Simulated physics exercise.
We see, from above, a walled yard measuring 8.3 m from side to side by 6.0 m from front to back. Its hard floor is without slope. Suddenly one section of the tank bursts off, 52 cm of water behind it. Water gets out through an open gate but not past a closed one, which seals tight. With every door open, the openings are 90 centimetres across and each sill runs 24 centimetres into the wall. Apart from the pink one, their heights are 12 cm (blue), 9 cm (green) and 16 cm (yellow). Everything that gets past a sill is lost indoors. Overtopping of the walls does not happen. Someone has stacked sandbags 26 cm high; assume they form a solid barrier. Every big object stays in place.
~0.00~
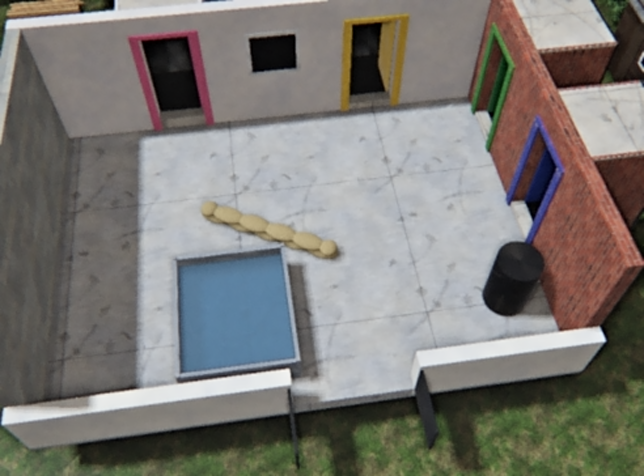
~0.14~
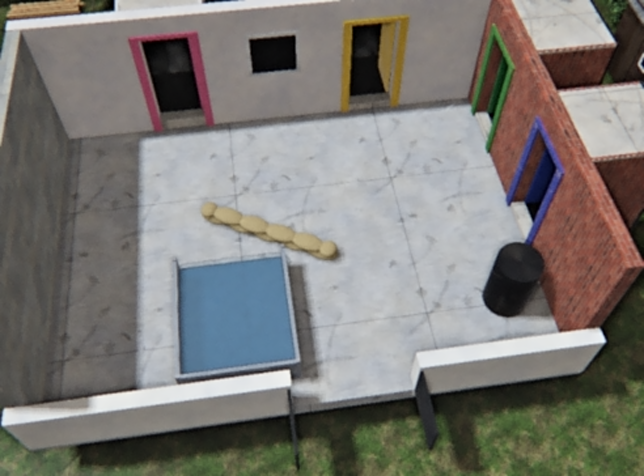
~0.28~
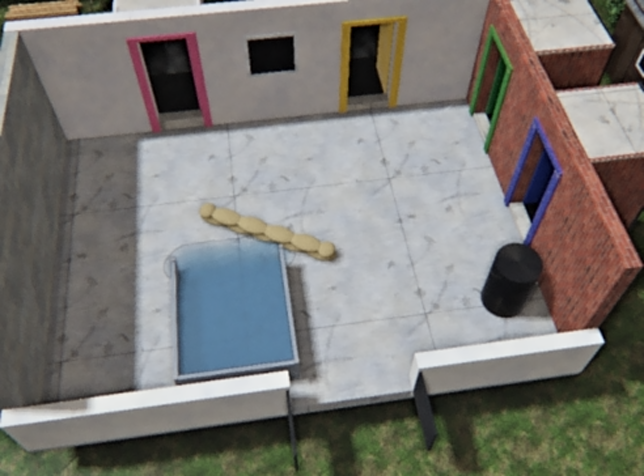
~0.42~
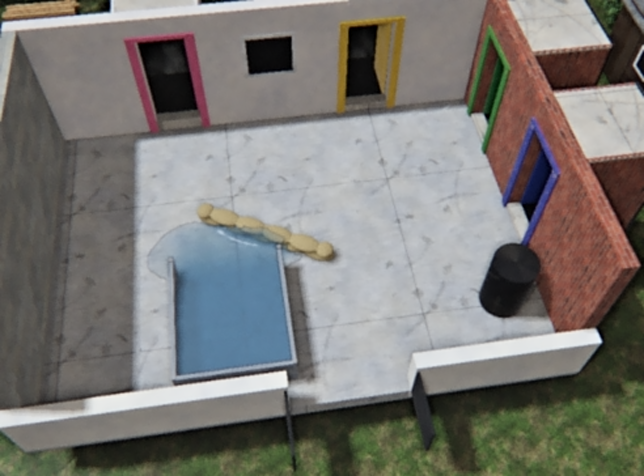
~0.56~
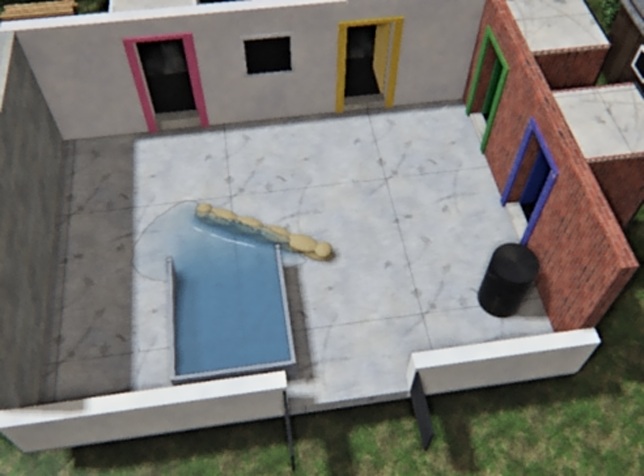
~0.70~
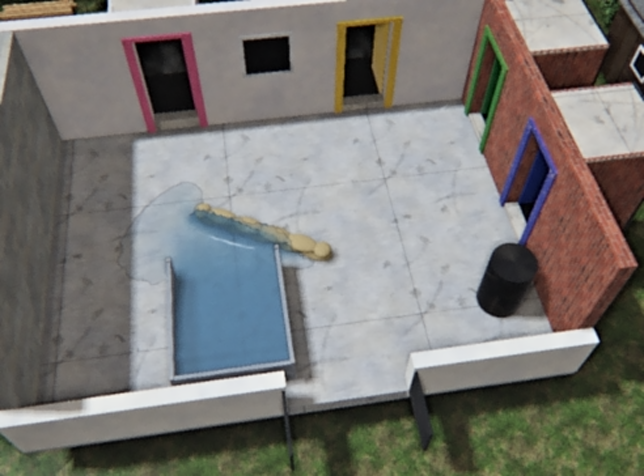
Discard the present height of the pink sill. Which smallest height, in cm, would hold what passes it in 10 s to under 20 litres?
It would have to be roughly 6.5 cm high.
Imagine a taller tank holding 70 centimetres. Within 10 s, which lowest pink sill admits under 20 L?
Required height: Approx. 11.5 cm.
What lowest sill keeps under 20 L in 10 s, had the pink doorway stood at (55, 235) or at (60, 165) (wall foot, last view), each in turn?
About 15 cm, then about 18 cm.
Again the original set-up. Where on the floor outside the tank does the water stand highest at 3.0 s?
(62, 148).
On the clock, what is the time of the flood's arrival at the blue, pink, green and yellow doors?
Arrives: Blue 7.0 s / pink 1.3 s / green 8.0 s / yellow 5.0 s.
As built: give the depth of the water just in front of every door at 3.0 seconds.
Depths in cm: Blue 0, pink 9, green 0, yellow 0.
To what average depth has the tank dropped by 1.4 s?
The mean depth is about 29 cm.
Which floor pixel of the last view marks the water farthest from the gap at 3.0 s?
Lab note: Front tip approx. at (63, 142).
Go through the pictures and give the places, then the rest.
Still water, 52 cm deep, in the tank at (234, 309); the pink door at (176, 89) is dry, in the first frame.
The front is at a hidden place, 0.2 m from the gap on the far side; 0.3 m2 of floor is wet, 52 cm left at the back, in the second frame.
The gap is on the far side, the front 0.6 m out at (183, 250); the back of the tank holds 52 cm, in the third frame.
The front is at (184, 229), 1.1 m from the gap on the far side; 1.9 m2 of floor is wet, 52 cm left at the back, in the fourth frame.
The front is at (185, 205), 1.7 m from the gap on the far side; 2.5 m2 of floor is wet, 51 cm left at the back, in the fifth frame.
The front is at (180, 188), 2.1 m from the gap on the far side; 3.2 m2 of floor is wet, 44 cm left at the back; 1.6 m in a straight line remain to the pink door at (170, 91), in the sixth frame.
After 1.4 s water covers 20 % of the floor, deepest (38 cm) near (256, 244); 3 cm at the pink door, 0 litres in over its 24 cm sill.
After 3.0 s water covers 40 % of the floor, deepest (29 cm) near (62, 148); 9 cm at the pink door, 0 litres in over its 24 cm sill.
After 10.0 s water covers 90 % of the floor, deepest (10 cm) near (61, 162); 6 cm at the pink door, 0 litres in over its 24 cm sill.
At the pink door as built, the water arrived by 1.4 s and peaked near 11 cm at 4.4 s.
With a sill of 5 cm, 37 litres would have come in within the 10 s; with 7 cm, 14 litres. So under 20 litres takes about 6.5 cm.
